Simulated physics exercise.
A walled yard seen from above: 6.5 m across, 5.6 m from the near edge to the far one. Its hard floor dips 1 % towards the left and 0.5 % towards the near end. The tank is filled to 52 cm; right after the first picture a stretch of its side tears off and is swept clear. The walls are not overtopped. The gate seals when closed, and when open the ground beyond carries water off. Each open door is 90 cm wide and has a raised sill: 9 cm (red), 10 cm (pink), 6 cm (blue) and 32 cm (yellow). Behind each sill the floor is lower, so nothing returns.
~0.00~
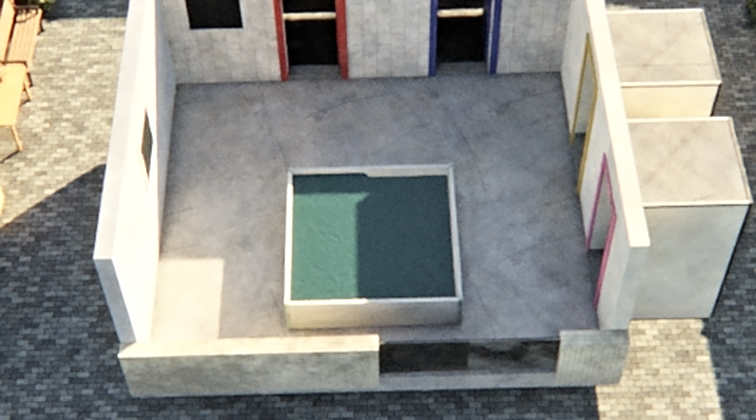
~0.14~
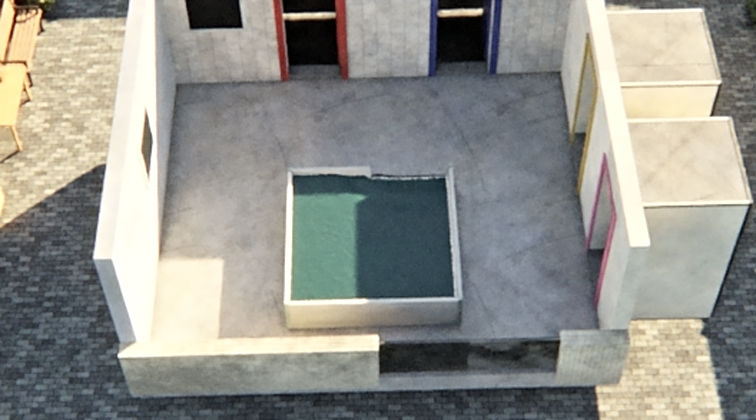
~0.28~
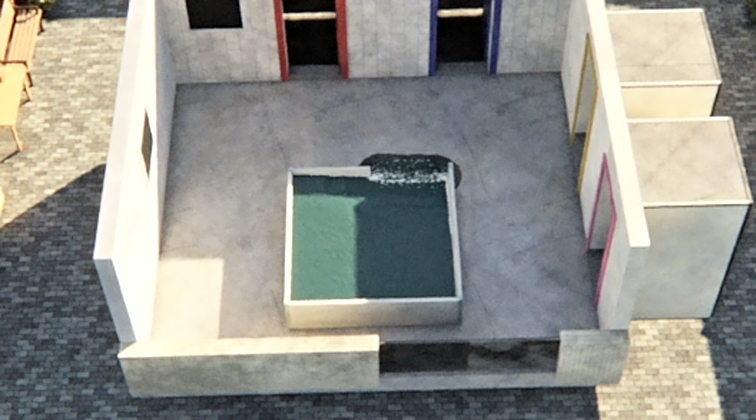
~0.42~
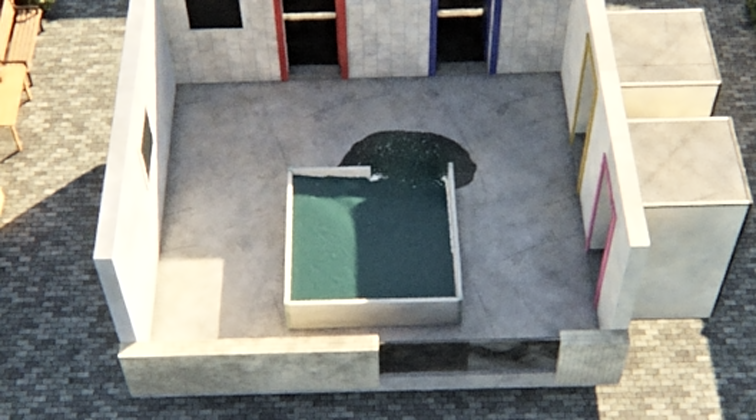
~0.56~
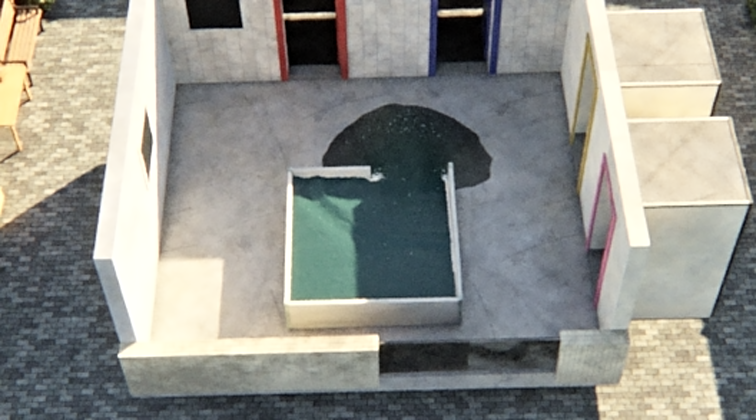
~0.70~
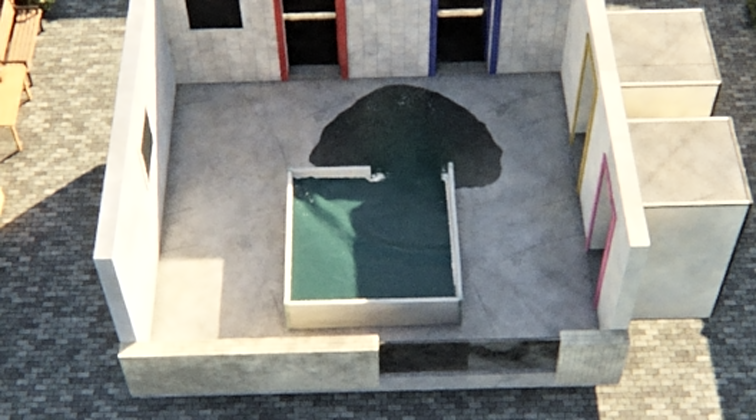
Water in a square tank in a walled yard broke through a stretch of the tank's far side, poured onto the pale floor, and spread outward in a widening dark patch toward the back wall.
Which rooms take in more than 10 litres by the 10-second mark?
Door by door: At the red door it goes over the limit; at the pink door it does not reach the limit; at the blue door it goes over the limit; at the yellow door it stays under the limit.
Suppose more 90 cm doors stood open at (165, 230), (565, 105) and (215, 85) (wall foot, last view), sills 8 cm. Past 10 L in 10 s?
In that order: Not over, above, over.
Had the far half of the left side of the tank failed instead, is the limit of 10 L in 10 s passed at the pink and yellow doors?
Then: Pink under, yellow not over.
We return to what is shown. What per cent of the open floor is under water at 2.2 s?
About 30 per cent.
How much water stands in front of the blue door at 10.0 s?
Some 8.5 cm.
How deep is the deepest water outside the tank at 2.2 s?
About 32 cm.
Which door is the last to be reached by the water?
It is the pink one.
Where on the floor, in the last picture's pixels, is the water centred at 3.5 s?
Around (386, 190).
After 1.4 s water covers 25 % of the floor and is deepest (29 cm) near (428, 184); red door 7 cm at the sill, 0 L in, pink door not reached, blue door 10 cm at the sill, 7 L in, yellow door not reached.
After 2.2 s water covers 30 % of the floor and is deepest (32 cm) near (561, 71); red door 14 cm at the sill, 7 L in, pink door not reached, blue door 21 cm at the sill, 68 L in, yellow door not reached.
After 3.5 s water covers 40 % of the floor and is deepest (26 cm) near (550, 72); red door 13 cm at the sill, 26 L in, pink door not reached, blue door 18 cm at the sill, 177 L in, yellow door 6 cm at the sill, 0 L in.
After 6.0 s water covers 85 % of the floor and is deepest (16 cm) near (412, 84); red door 10 cm at the sill, 38 L in, pink door 3 cm at the sill, 0 L in, blue door 14 cm at the sill, 279 L in, yellow door 7 cm at the sill, 0 L in.
After 10.0 s water covers 95 % of the floor and is deepest (16 cm) near (148, 370); red door 7 cm at the sill, 40 L in, pink door 5 cm at the sill, 0 L in, blue door 8 cm at the sill, 337 L in, yellow door 5 cm at the sill, 0 L in.
